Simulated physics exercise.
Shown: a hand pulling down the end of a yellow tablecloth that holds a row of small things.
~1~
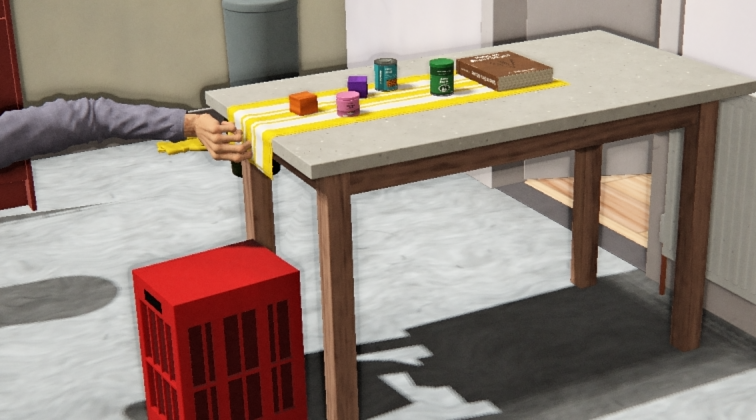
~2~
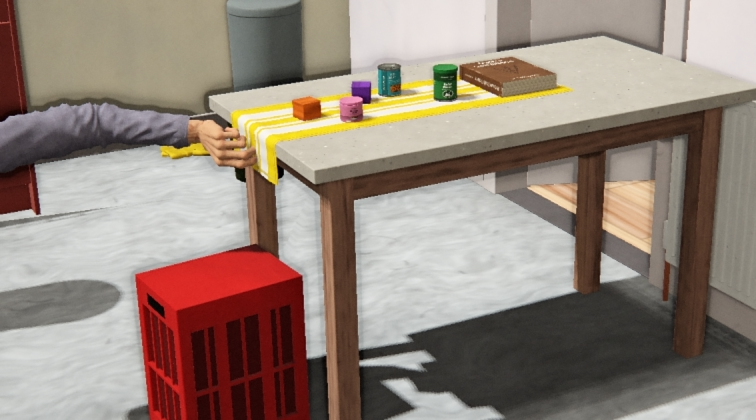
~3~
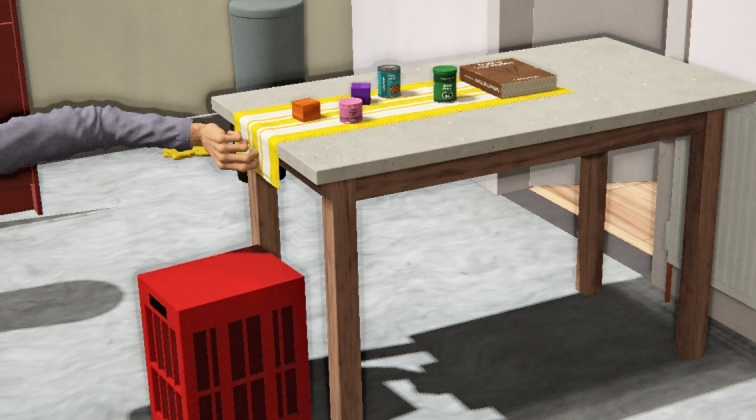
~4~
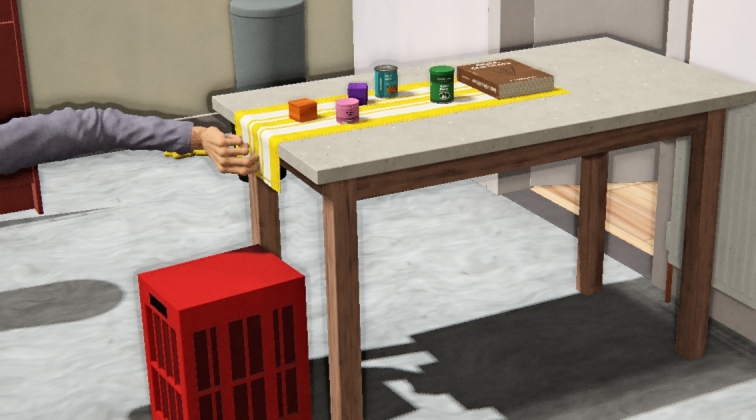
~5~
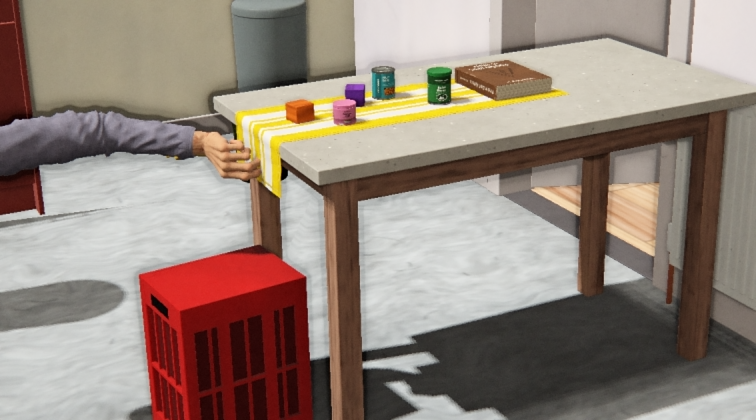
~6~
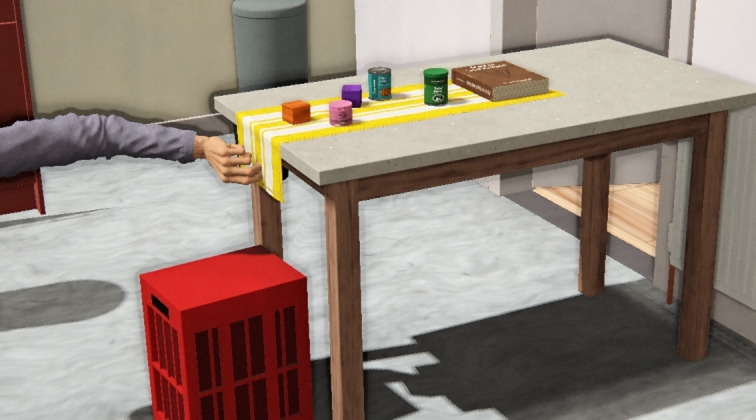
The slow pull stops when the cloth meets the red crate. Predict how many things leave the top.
The total lost is two.
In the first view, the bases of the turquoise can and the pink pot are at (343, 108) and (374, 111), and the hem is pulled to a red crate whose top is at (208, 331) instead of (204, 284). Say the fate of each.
Turquoise can is gone, pink pot is gone.
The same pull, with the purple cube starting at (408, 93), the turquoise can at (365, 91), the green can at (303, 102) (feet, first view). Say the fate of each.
Note - purple cube retained, turquoise can retained, green can lost.
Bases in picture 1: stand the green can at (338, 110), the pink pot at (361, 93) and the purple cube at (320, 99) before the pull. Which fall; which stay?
I'd say the green can takes a fall, the pink pot hangs on, and the purple cube takes a fall.
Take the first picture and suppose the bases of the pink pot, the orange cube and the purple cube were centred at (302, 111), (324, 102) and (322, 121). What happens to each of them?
The pink pot is carried off; the orange cube falls; the purple cube is carried off.
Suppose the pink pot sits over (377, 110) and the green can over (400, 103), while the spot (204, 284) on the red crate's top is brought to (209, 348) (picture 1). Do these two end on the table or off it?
First the pink pot: It ends off the top. Then the green can: It ends off the top.
A little later, hem near (261, 244); orange cube gone.
Next, hem on the crate; orange cube and pink pot gone.
When it is over, hem on the crate; orange cube and pink pot gone. The count of fallen things is two.
